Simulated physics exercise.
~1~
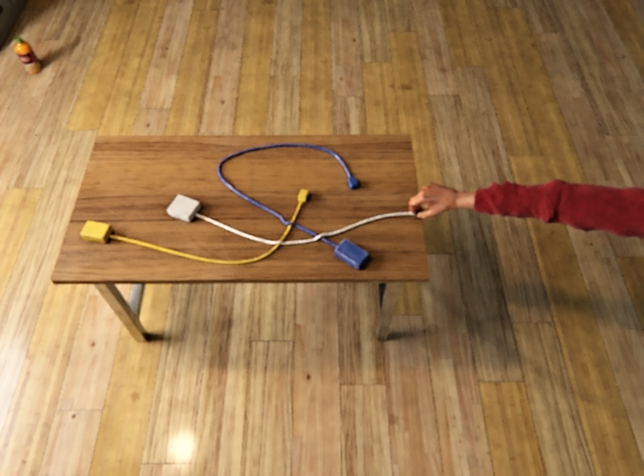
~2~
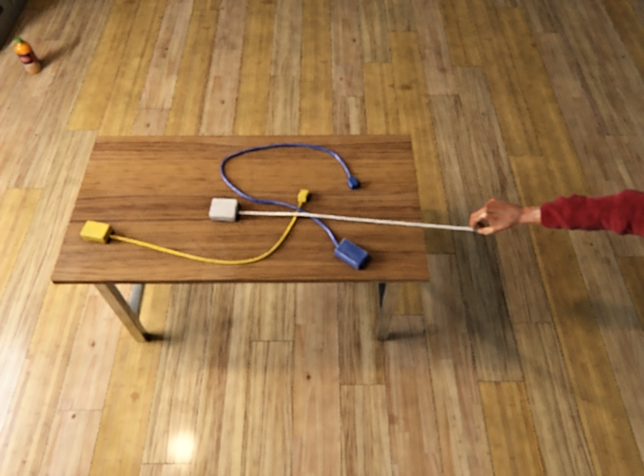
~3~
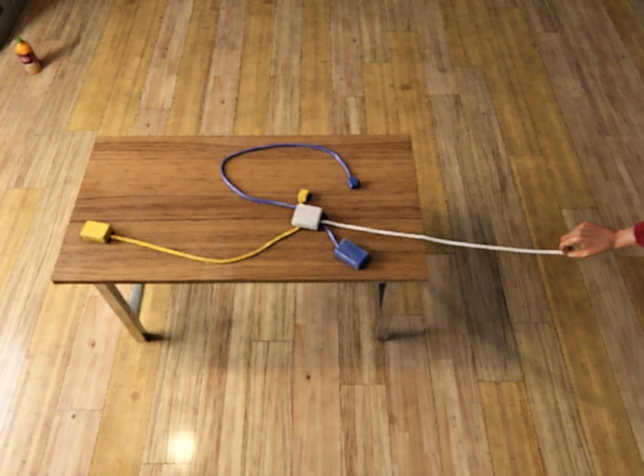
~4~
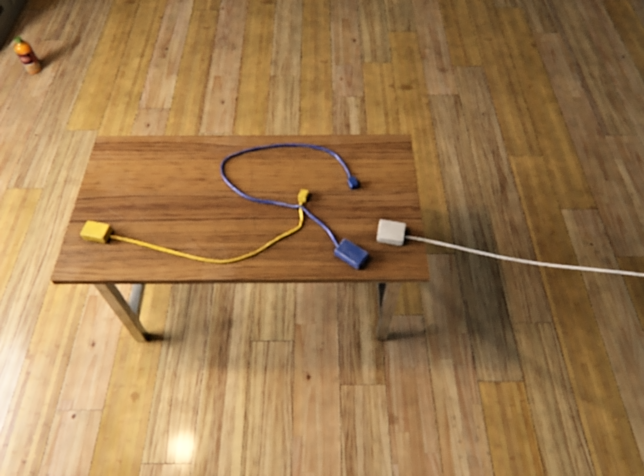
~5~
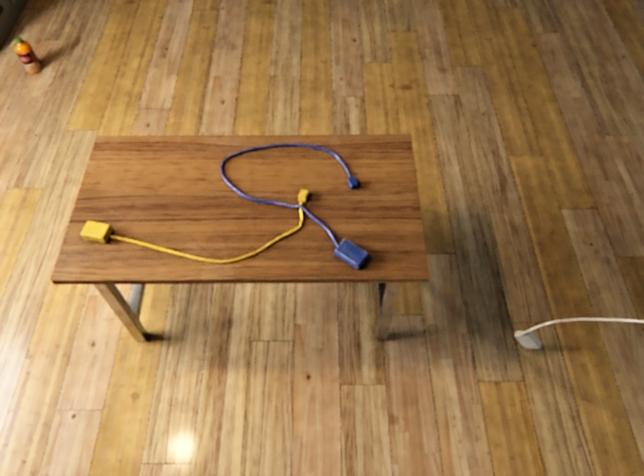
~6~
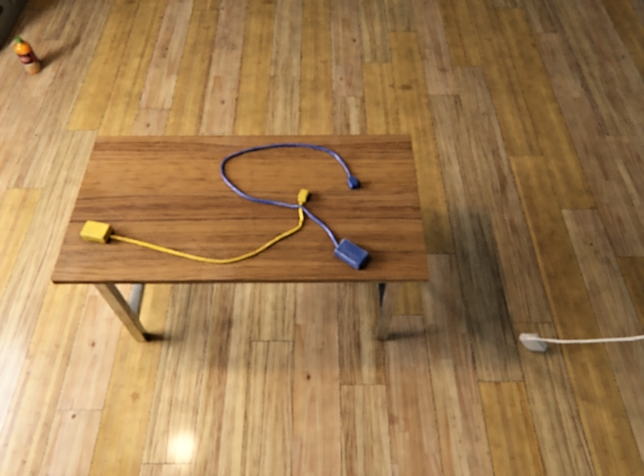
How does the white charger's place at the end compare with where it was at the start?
At the start the white charger lies on the left half of the tabletop. At the end it is on the floor to the right of the table.
